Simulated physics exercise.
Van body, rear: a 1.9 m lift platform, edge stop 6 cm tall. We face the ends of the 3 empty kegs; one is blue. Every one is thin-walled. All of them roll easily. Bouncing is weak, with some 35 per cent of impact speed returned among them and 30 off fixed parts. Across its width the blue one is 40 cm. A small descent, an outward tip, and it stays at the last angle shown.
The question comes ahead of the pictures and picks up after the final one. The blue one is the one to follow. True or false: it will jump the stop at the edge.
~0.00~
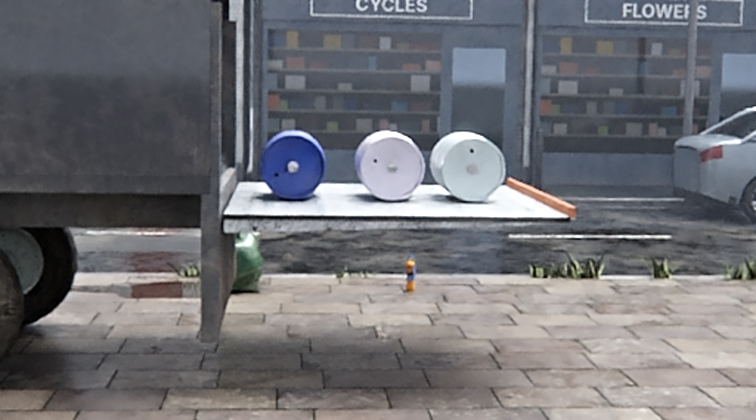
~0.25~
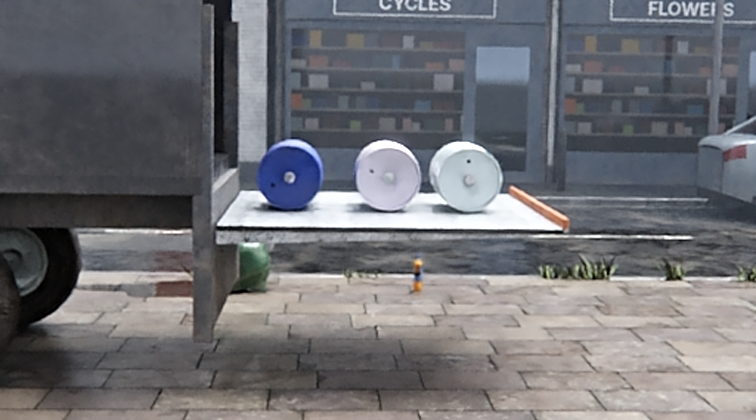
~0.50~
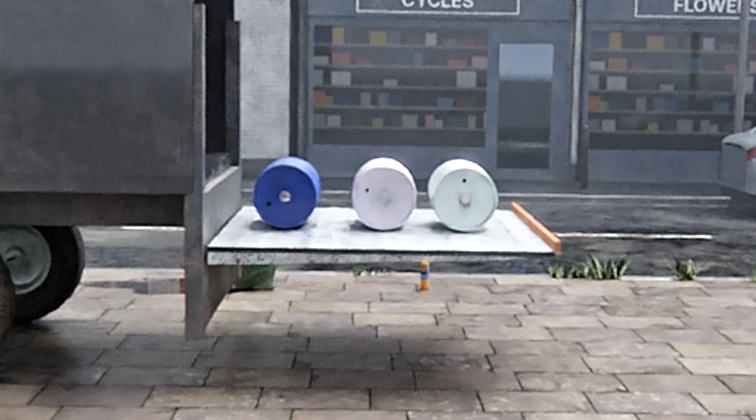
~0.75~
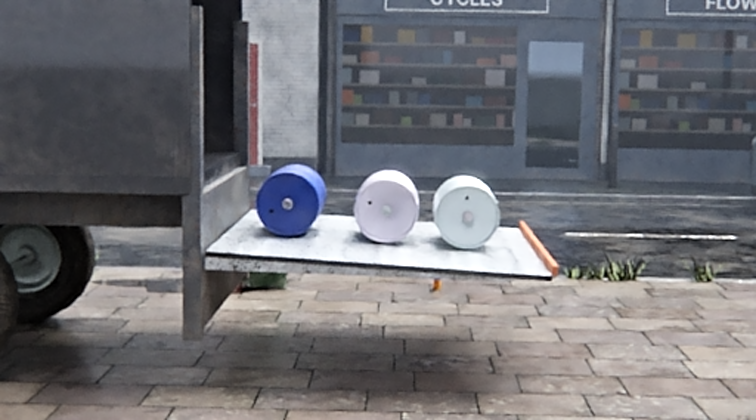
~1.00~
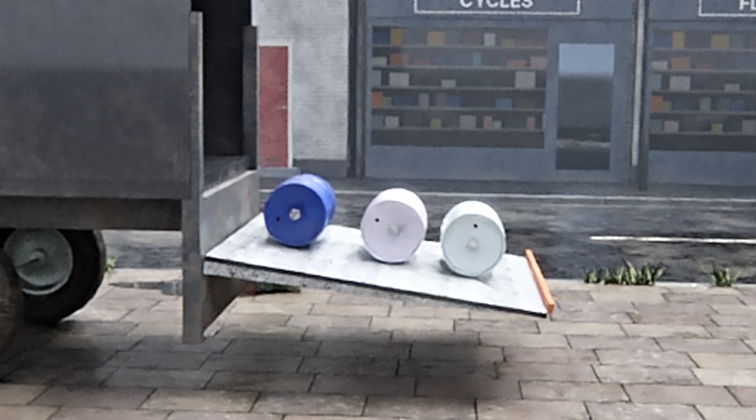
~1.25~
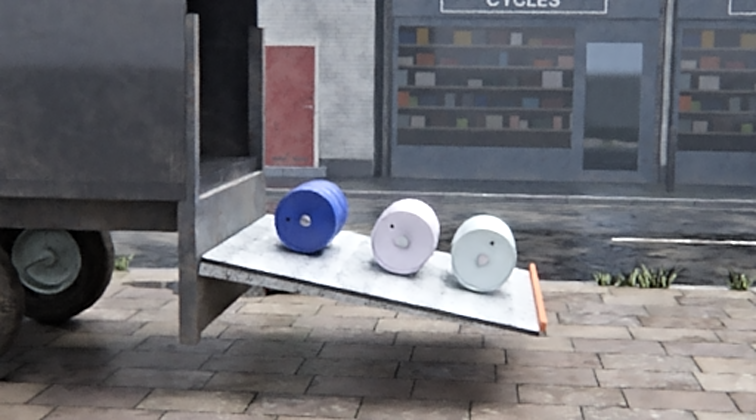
True.
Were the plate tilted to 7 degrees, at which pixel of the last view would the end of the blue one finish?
Around pixel (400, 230).
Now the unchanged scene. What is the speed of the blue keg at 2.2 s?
Its speed is roughly 1.0 m/s.
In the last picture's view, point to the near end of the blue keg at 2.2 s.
It should be close to pixel (431, 249).
After 2.2 s, blue is on the plate, 65 cm from the stop, rolling right; 1 over the stop so far.
After 3.3 s, blue is over the stop and falling; 3 over the stop so far.
At rest (5.9 s), blue is on the ground; 3 over the stop so far.
